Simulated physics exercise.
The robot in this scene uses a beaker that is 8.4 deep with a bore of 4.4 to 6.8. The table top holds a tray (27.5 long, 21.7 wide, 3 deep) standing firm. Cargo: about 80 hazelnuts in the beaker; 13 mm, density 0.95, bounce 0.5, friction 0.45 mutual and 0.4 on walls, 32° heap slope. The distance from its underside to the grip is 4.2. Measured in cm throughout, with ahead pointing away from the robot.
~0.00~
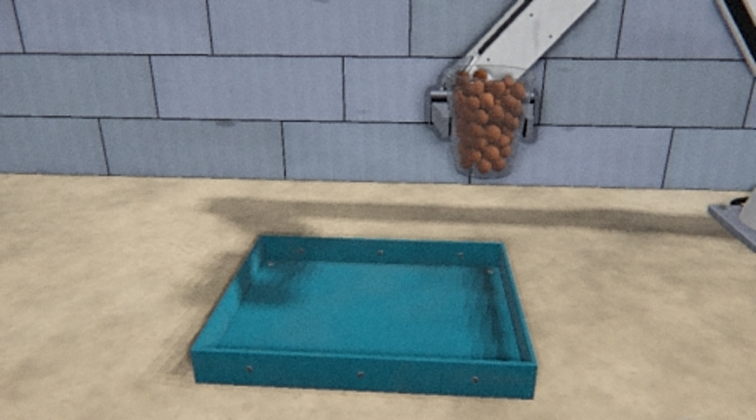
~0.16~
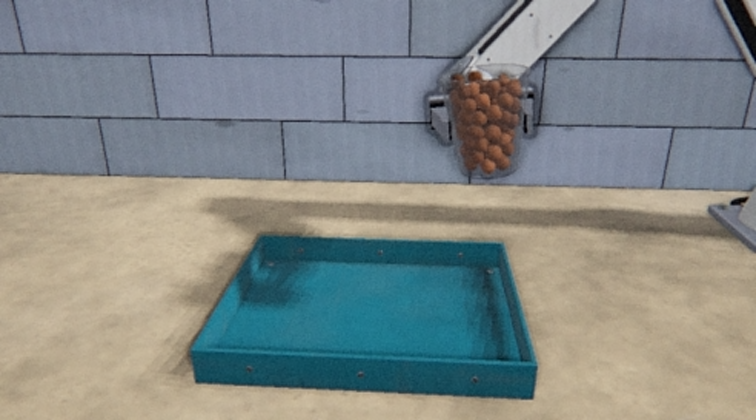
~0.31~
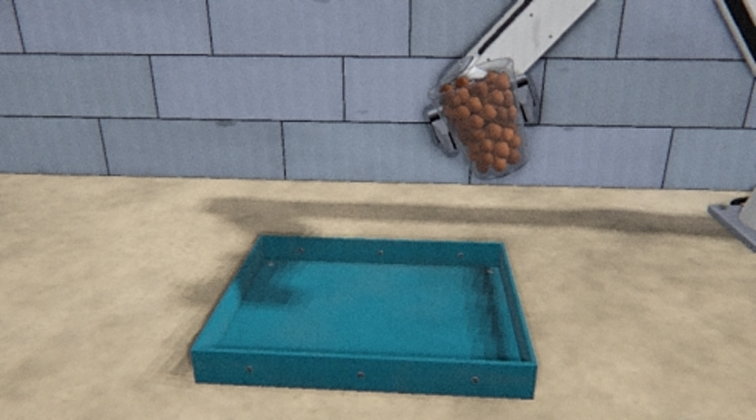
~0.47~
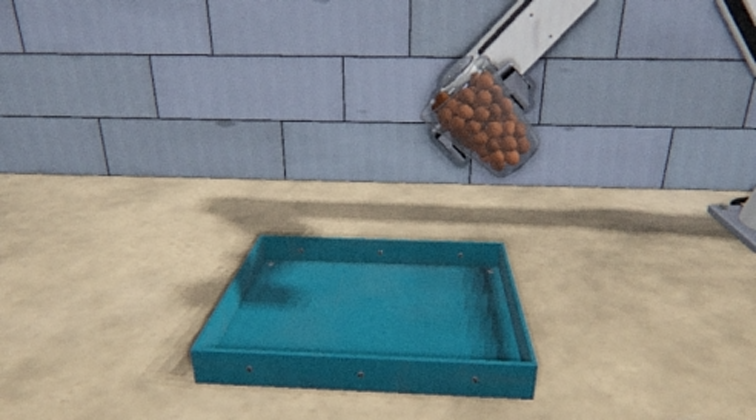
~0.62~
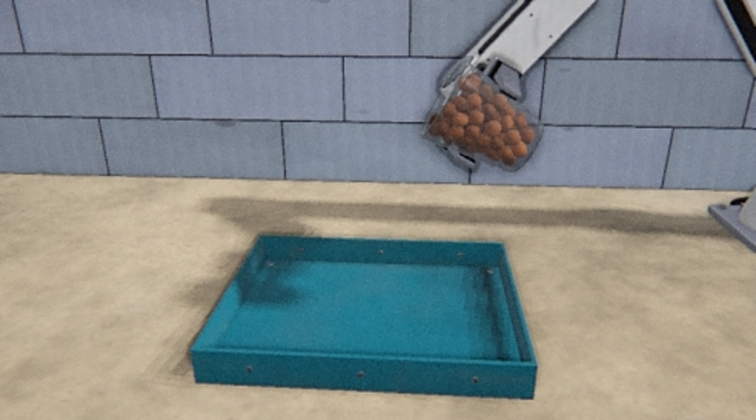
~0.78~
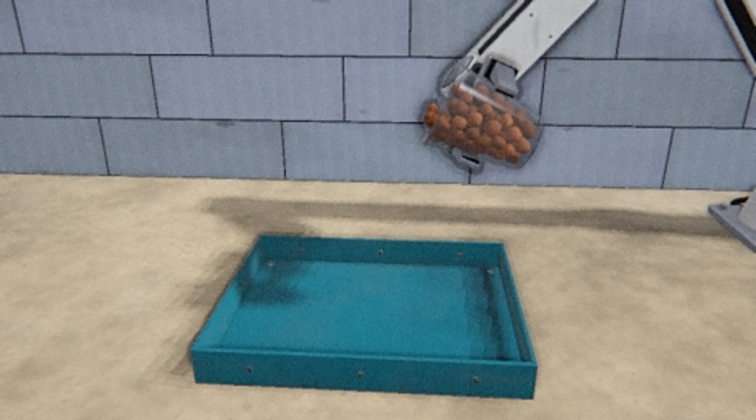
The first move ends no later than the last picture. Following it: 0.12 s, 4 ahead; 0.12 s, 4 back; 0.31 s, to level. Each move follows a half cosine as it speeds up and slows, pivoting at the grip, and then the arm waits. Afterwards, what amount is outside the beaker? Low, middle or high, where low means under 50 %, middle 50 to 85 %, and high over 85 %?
Low, under 50 %.
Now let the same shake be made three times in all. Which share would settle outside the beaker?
Probably about 65 in a hundred.
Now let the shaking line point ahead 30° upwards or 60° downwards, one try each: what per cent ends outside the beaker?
50 and 5 %.
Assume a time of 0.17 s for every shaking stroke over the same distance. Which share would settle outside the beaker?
I'd expect close to 20 in a hundred.
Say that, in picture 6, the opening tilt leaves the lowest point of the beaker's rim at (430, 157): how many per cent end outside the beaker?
Estimate: About 85 per cent.
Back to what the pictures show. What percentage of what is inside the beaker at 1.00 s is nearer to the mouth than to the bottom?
Roughly 80 %.
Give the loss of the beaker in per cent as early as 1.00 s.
Roughly 25 per cent by then.
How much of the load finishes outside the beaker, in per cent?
40 per cent or thereabouts.
After 1.00 s, tilted 67° forward, highest piece 22 above the table; 61 in the beaker, 2 in the tray, 17 in flight or on a rim.
After 1.22 s, tilted 19° forward, highest piece 23 above the table; 48 in the beaker, 29 in the tray, 2 on the table or floor, 1 in flight or on a rim.
After 1.53 s, level, highest piece 22 above the table; 48 in the beaker, 30 in the tray, 2 on the table or floor.
After 2.58 s, level, highest piece 22 above the table; 48 in the beaker, 30 in the tray, 2 on the table or floor.
At rest, 48 in the beaker, 30 in the tray, 2 on the table or floor. That is 40 % outside the beaker.
